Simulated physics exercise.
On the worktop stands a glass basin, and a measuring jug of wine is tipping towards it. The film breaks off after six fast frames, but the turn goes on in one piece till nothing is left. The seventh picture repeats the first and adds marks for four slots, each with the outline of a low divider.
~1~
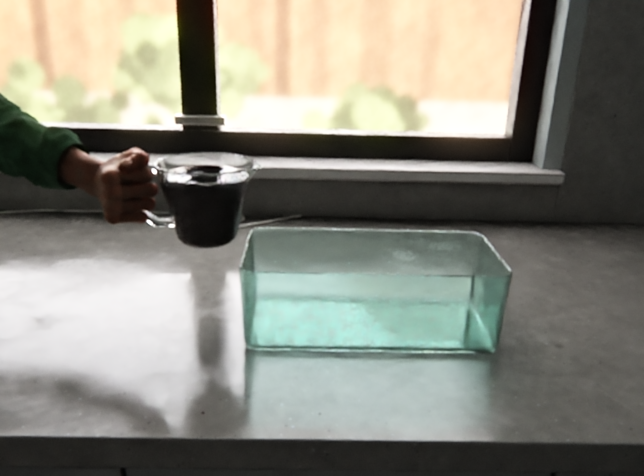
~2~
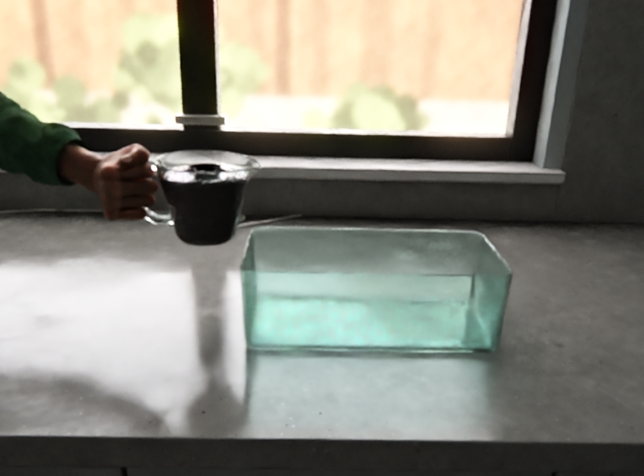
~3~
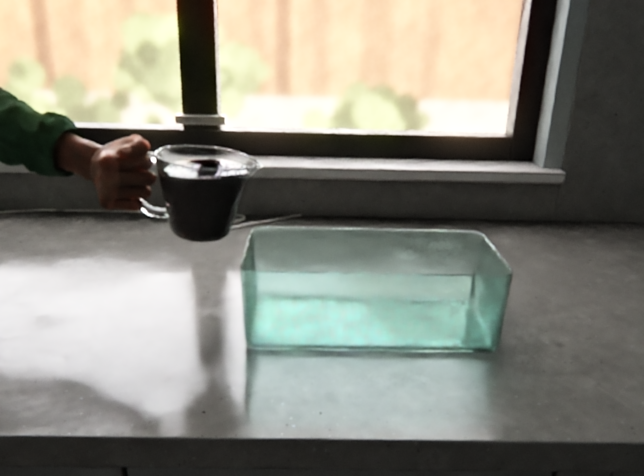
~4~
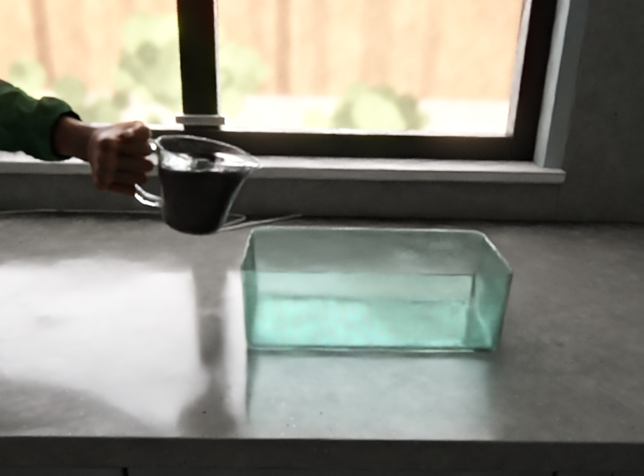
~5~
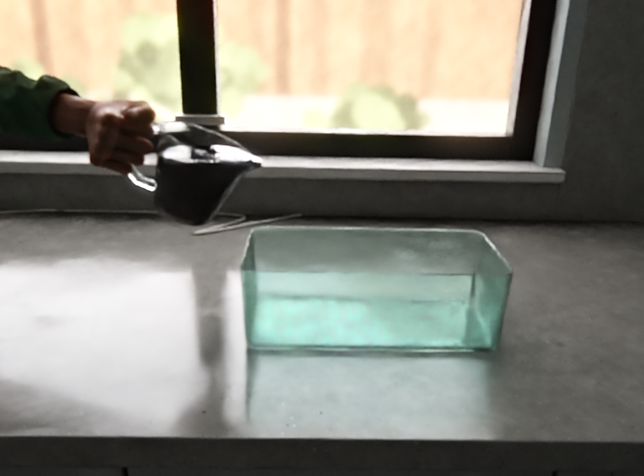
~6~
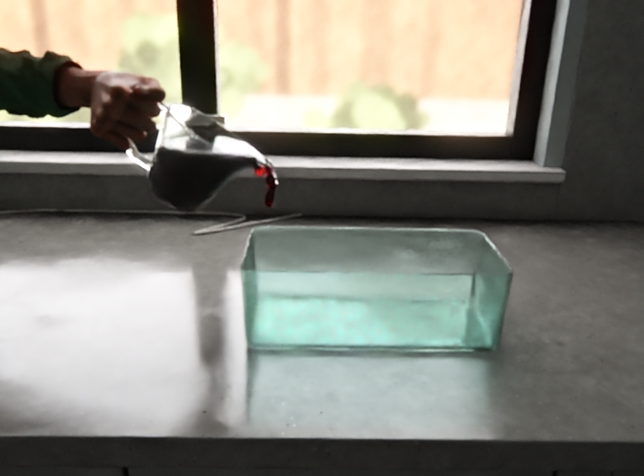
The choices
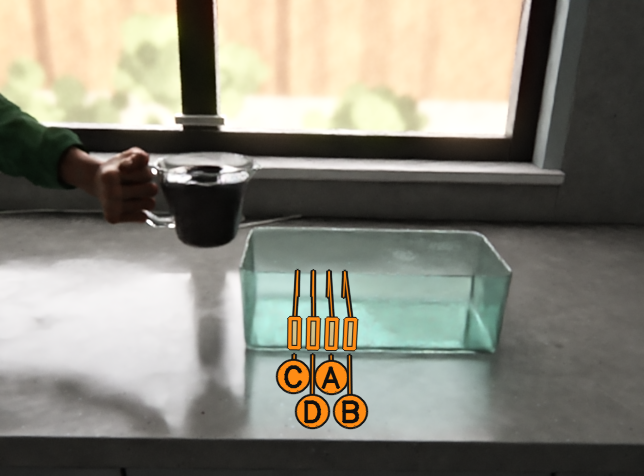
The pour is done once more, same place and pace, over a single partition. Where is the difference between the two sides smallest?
Slot A does it best.
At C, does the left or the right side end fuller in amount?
The right one.
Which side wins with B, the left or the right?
The left one.
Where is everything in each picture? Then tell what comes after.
Upright, lip at (260, 167); basin from (244, 345) to (497, 349); nothing has left yet, in the first frame.
Upright, lip at (261, 166); nothing has left yet, in the second frame.
Tipped about 6°, lip at (260, 166); nothing has left yet, in the third frame.
Tipped about 13°, lip at (260, 166); nothing has left yet, in the fourth frame.
Tipped about 22°, lip at (260, 166); wine is over the lip, down to (260, 166), in the fifth frame.
Tipped about 33°, lip at (259, 165); wine is over the lip, down to (269, 203), in the sixth frame.
On the marked copy, A at (331, 355); B at (349, 355); C at (294, 354); D at (312, 355).
For slot A, about 51 % ends left of the wall and 48 % right of it.
For slot B, about 92 % ends left of the wall and 5 % right of it; 3 % is lost outside.
For slot C, about 5 % ends left of the wall and 94 % right of it.
For slot D, about 10 % ends left of the wall and 89 % right of it.
